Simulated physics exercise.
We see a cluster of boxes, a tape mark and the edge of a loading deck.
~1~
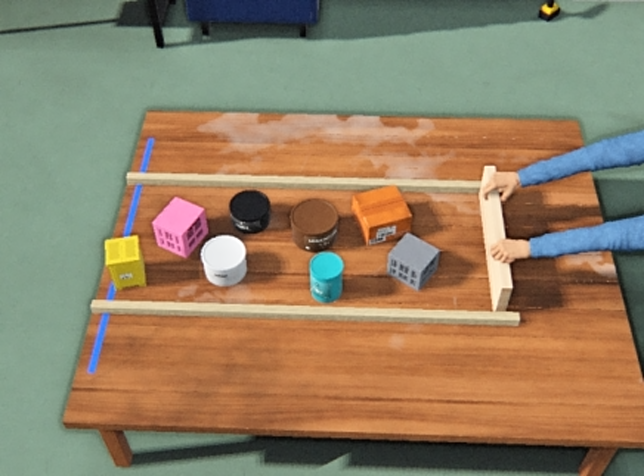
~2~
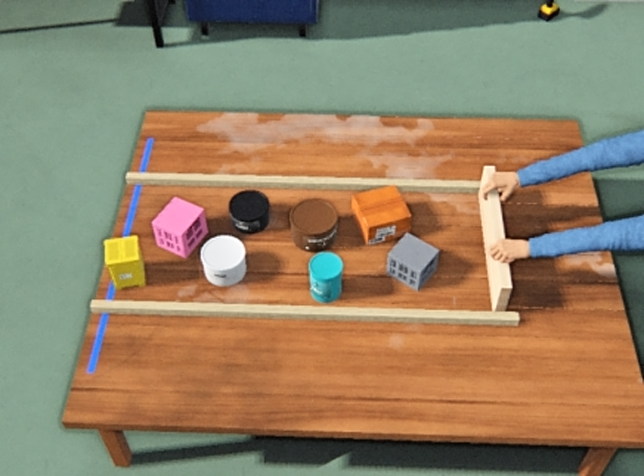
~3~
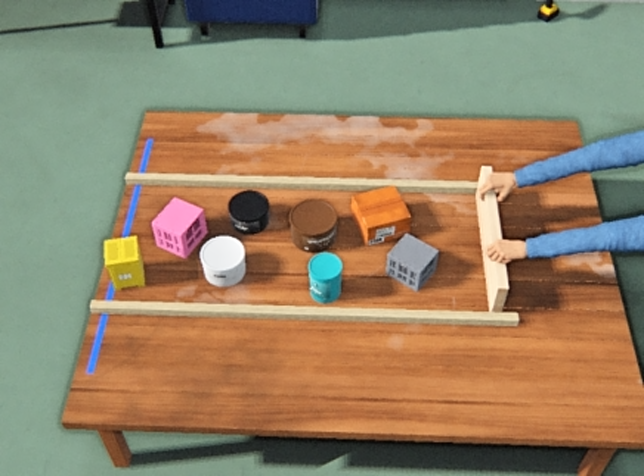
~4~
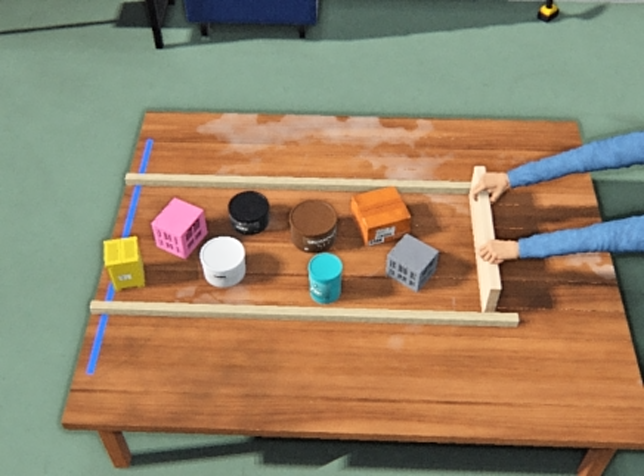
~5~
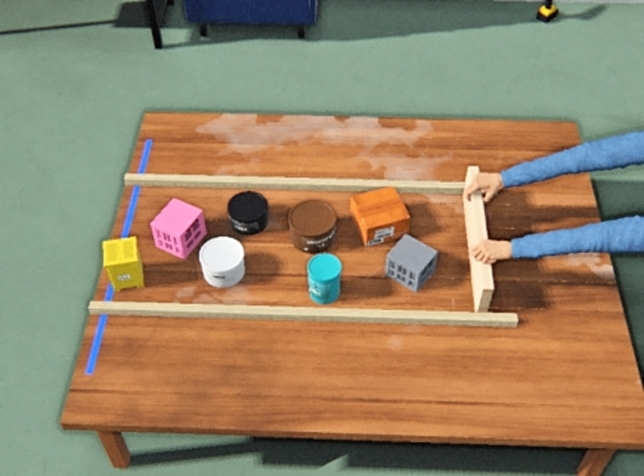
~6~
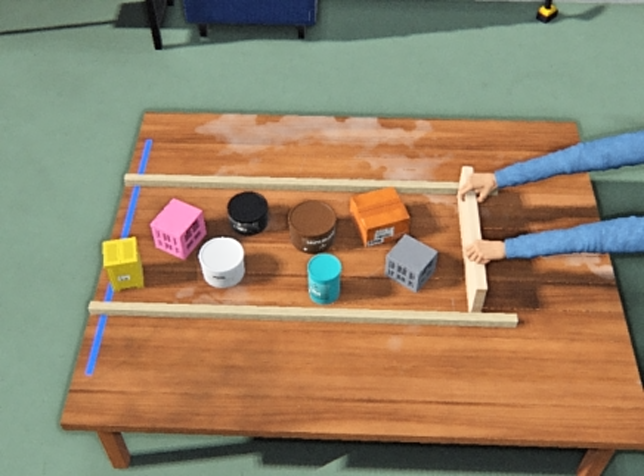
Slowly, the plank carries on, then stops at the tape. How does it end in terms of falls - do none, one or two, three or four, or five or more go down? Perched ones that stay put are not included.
In the end, five or more go down.
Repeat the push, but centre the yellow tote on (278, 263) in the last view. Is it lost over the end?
Outcome for the yellow tote: It drops.
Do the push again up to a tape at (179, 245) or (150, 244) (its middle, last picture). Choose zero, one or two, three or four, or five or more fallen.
For the first place one to two, for the second five or more.
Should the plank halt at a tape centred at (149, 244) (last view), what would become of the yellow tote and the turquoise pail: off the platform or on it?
The yellow tote goes down, the turquoise pail remains in place.
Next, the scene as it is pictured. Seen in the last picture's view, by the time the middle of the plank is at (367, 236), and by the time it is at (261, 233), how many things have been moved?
By the first moment it's 4, by the second it's 7.
Soon after, none off yet; yellow tote at rest near (124, 265); pink crate at rest near (179, 229); white pail at rest near (223, 263).
Then, none off yet; yellow tote at rest near (124, 265); pink crate moved about its own width near (128, 230); white pail moved about its own width near (174, 263).
At rest, the number that fall off is five or more; fallen, grey crate, orange parcel, turquoise pail, brown pail, black pail, white pail, pink crate and yellow tote.
